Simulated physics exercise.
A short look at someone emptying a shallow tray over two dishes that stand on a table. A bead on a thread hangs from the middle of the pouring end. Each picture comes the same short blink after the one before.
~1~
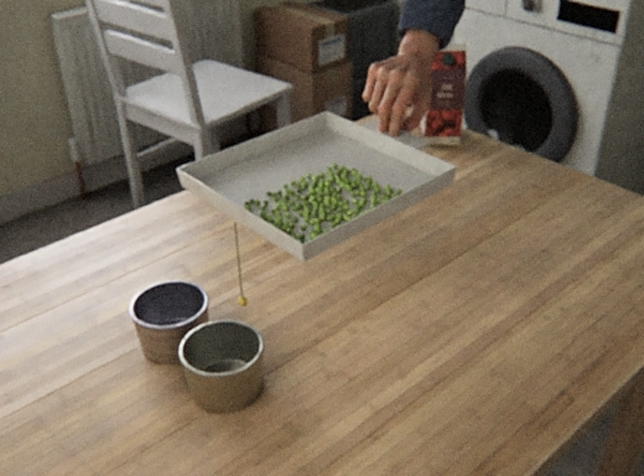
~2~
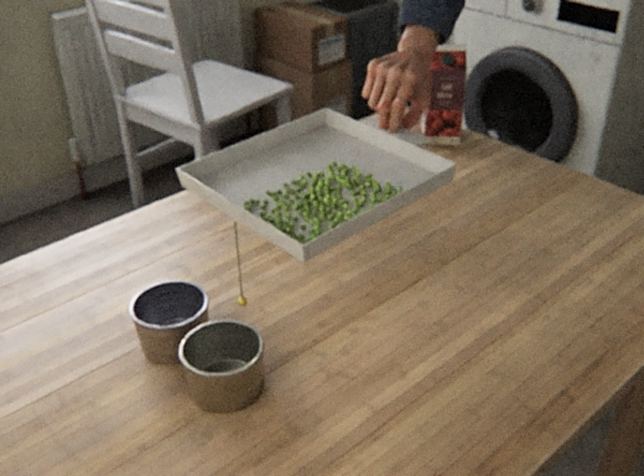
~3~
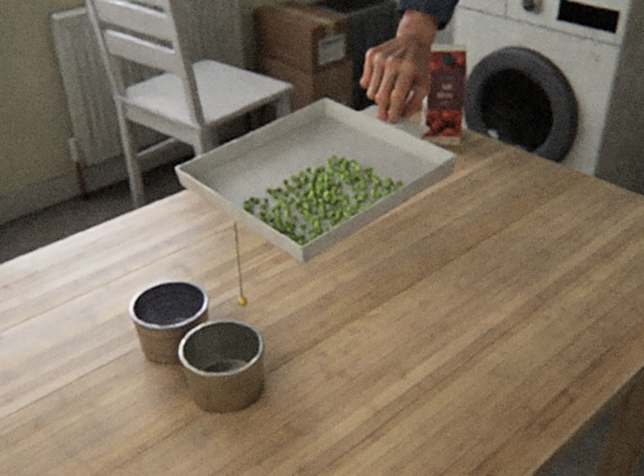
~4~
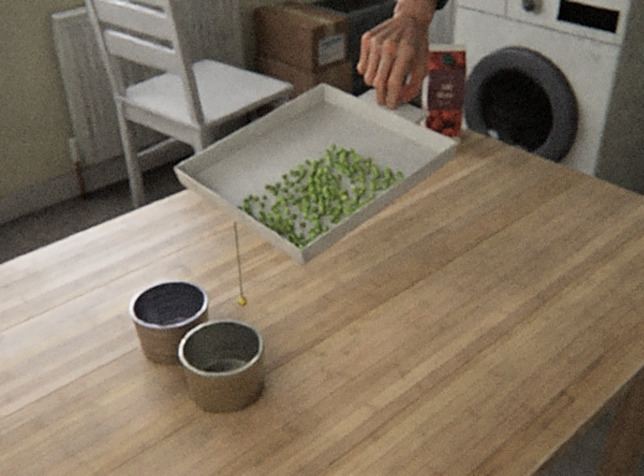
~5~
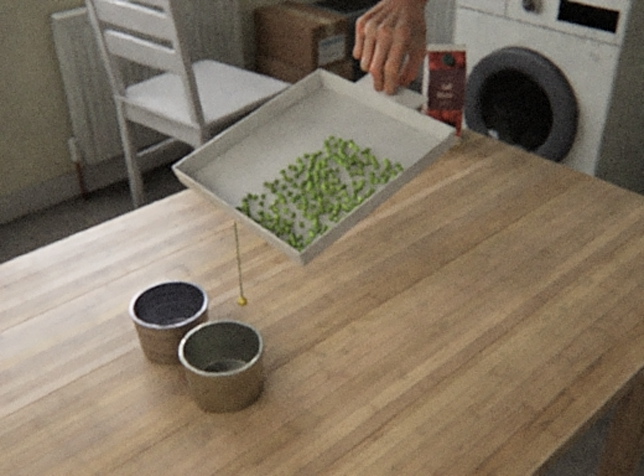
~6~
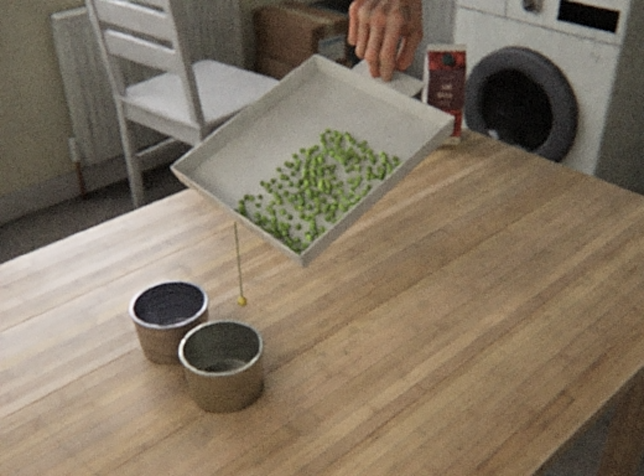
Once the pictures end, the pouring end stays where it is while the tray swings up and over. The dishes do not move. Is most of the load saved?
Caught overall: Only the smaller part.
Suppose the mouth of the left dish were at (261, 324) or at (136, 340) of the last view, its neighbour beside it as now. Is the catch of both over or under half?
One: Less than half. Two: Less than half.
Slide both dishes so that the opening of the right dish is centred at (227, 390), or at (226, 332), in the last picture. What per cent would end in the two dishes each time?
First some 20, then 20 per cent.
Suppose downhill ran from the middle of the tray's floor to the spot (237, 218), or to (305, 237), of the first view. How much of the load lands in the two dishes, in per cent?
In turn 70 and 0 in a hundred.
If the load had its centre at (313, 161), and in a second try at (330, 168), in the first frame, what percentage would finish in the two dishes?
The first gives 50 %, the second 50 %.
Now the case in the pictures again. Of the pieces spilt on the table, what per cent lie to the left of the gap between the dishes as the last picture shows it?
It comes to 10 per cent or so.
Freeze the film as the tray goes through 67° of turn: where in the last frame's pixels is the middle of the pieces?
At about (283, 224).
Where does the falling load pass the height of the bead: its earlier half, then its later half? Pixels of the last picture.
Around (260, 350) and then (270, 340).
Shortly afterwards, tray tipped steeply; all but a few on the tray; only a few in the air.
Next, tray tipped past a quarter turn; near two thirds on the tray; only a few in the right dish; only a few outside both; near a third in the air.
Some moments later, tray tipped past a quarter turn; near a third in the right dish; near two thirds outside both.
In the end, tray tipped past a quarter turn; near a third in the right dish; none at all in the left dish; near two thirds outside both.
